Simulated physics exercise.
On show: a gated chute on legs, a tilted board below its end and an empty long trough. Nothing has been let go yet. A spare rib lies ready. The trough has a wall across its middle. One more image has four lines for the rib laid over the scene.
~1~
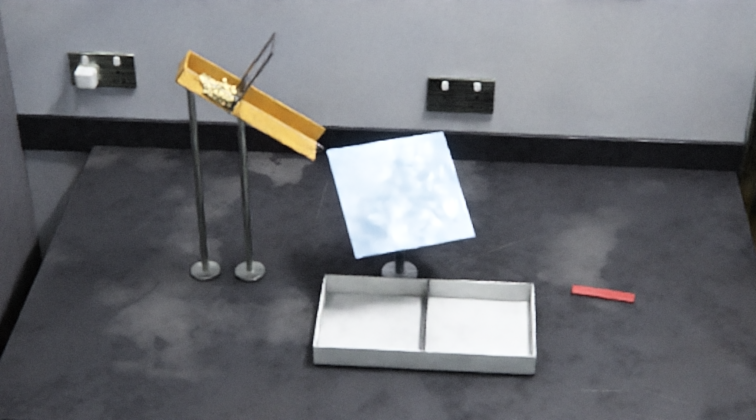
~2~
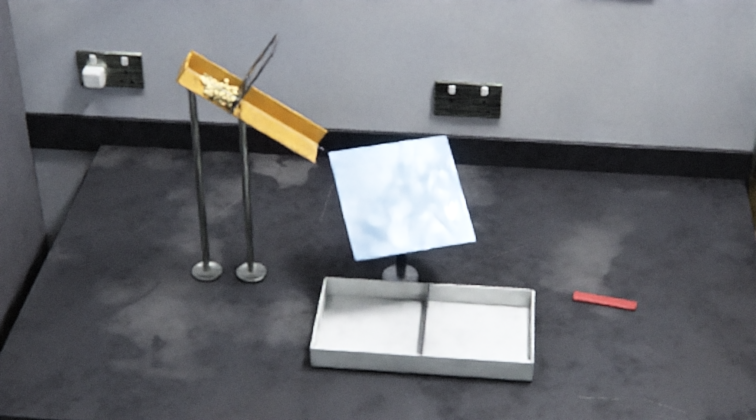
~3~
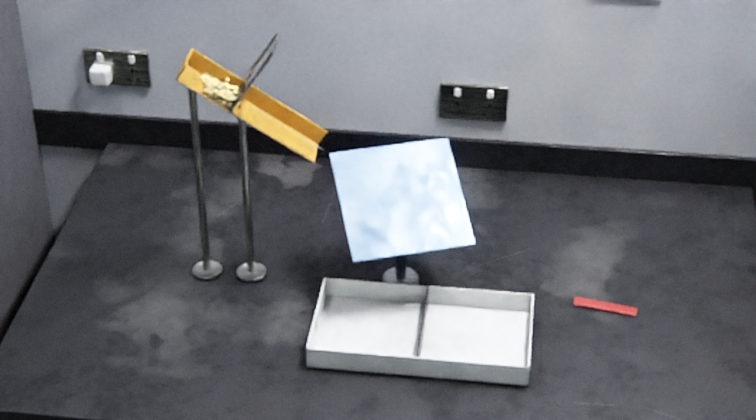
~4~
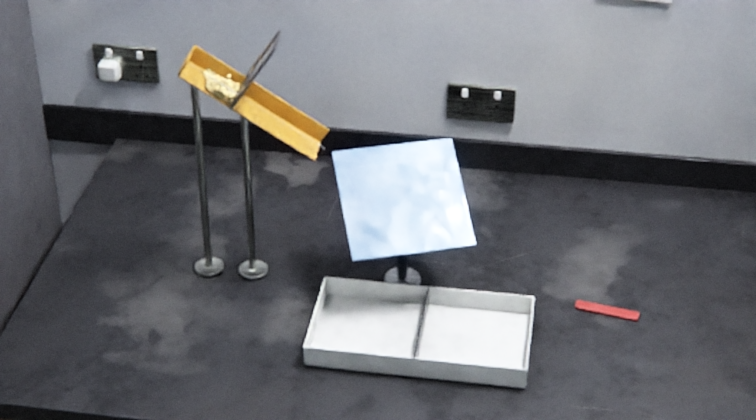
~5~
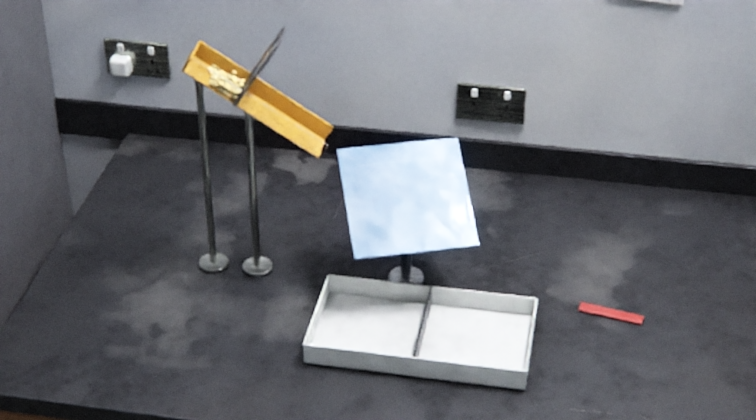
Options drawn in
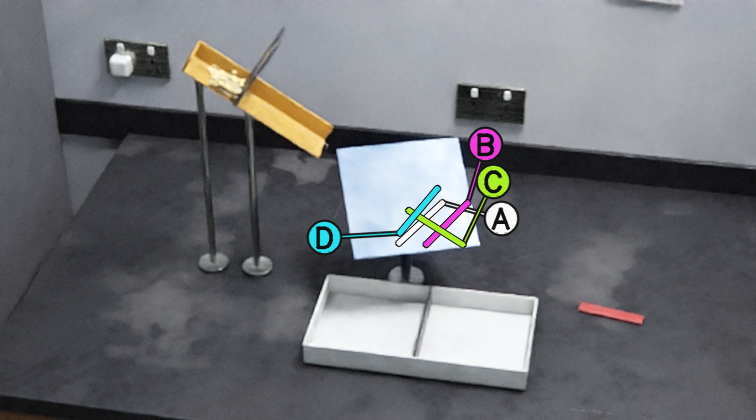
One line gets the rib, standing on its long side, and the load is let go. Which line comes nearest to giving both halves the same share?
Line B.
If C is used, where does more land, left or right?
More lands on the right.
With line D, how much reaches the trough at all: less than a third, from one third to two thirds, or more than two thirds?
It is more than two thirds.
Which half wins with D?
The left half.
On the marked copy, line A from (442, 202) to (398, 243); line B from (467, 202) to (426, 244); line C from (408, 210) to (463, 244); line D from (437, 188) to (399, 233).
With A, of what is caught, nearly all in the left half, a small part in the right.
With B, of what is caught, about half in the left half, about half in the right.
With C, of what is caught, a small part in the left half, most in the right.
With D, of what is caught, nearly all in the left half, a stray few in the right.
